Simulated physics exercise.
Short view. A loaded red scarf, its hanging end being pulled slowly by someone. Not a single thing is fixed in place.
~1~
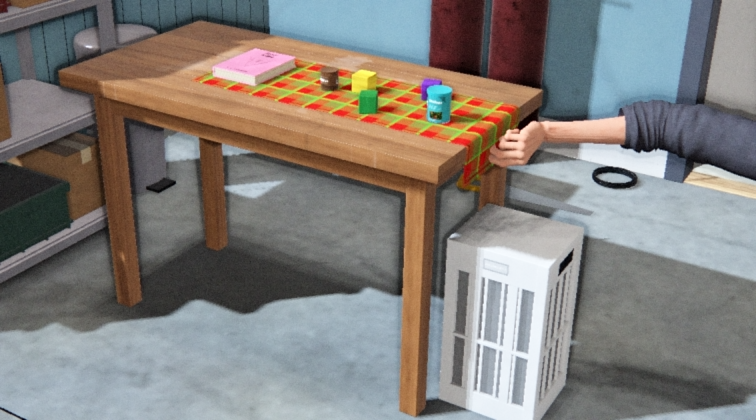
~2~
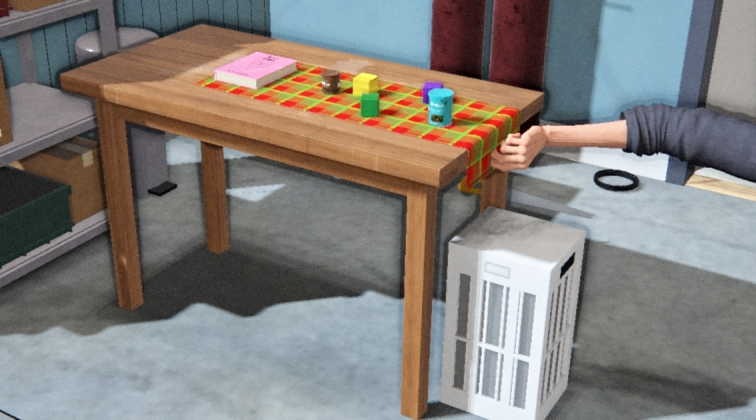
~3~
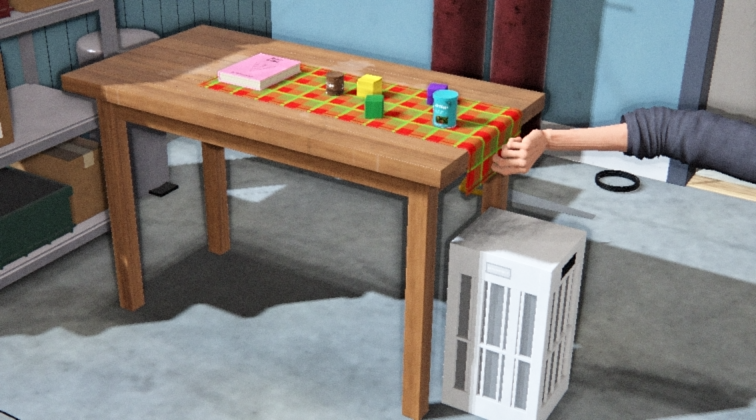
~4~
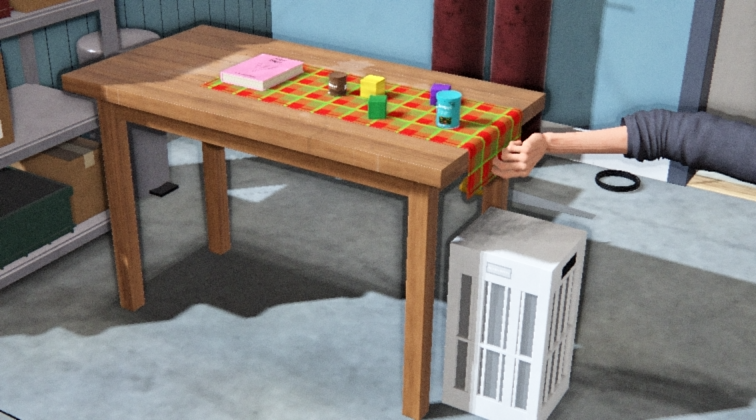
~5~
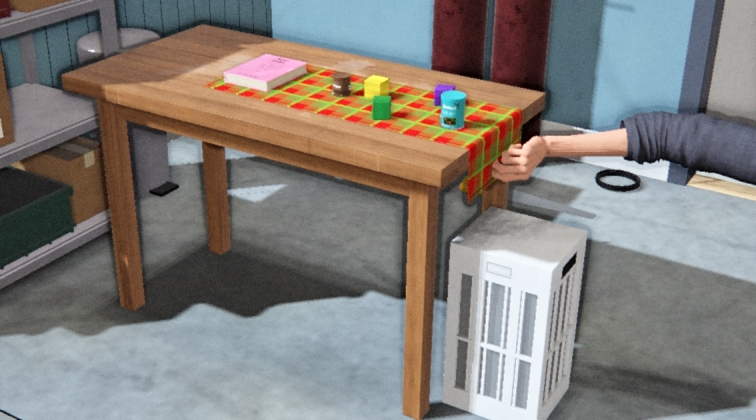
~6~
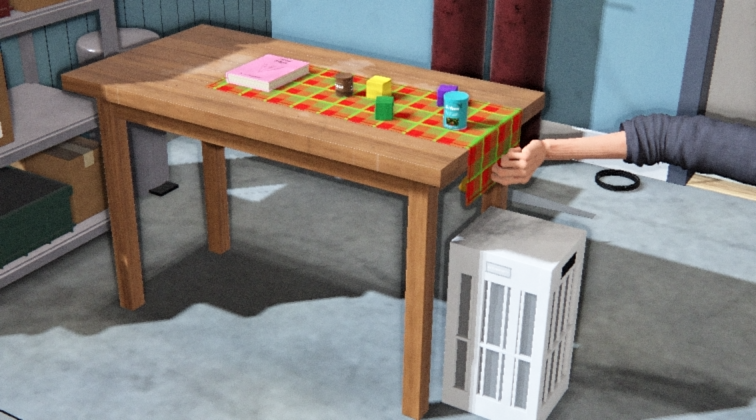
The footage shows a hand at the right slowly pulling the hanging end of a red checked cloth on a wooden table, as the can, colored blocks, small brown pot and pink book on it shift slightly to the right.
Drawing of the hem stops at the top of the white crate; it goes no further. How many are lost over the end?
You will see one of them fall.
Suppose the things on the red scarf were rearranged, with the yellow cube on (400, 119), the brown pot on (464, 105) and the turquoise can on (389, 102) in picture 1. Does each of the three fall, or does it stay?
You'd see the yellow cube hang on, the brown pot go down and the turquoise can hang on.
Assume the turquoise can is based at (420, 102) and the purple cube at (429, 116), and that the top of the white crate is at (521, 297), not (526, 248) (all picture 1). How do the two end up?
As for the turquoise can, it leaves the top; as for the purple cube, it leaves the top.
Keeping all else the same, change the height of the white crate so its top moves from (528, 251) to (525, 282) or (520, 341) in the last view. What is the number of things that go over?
The count would be 2 and then 4.
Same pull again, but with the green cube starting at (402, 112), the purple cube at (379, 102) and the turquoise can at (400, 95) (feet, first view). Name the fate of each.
For the green cube it's staying, for the purple cube it's staying, for the turquoise can it's staying.
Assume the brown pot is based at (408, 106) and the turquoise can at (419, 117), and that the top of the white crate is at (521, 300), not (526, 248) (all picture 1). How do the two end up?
The brown pot ends up off while the turquoise can ends up off.
Early on, hem near (493, 197); all still up.
Midway, hem near (492, 217); all still up.
Near the end, hem on the crate; turquoise can gone.
Finally, hem on the crate; turquoise can gone. It carries off one.
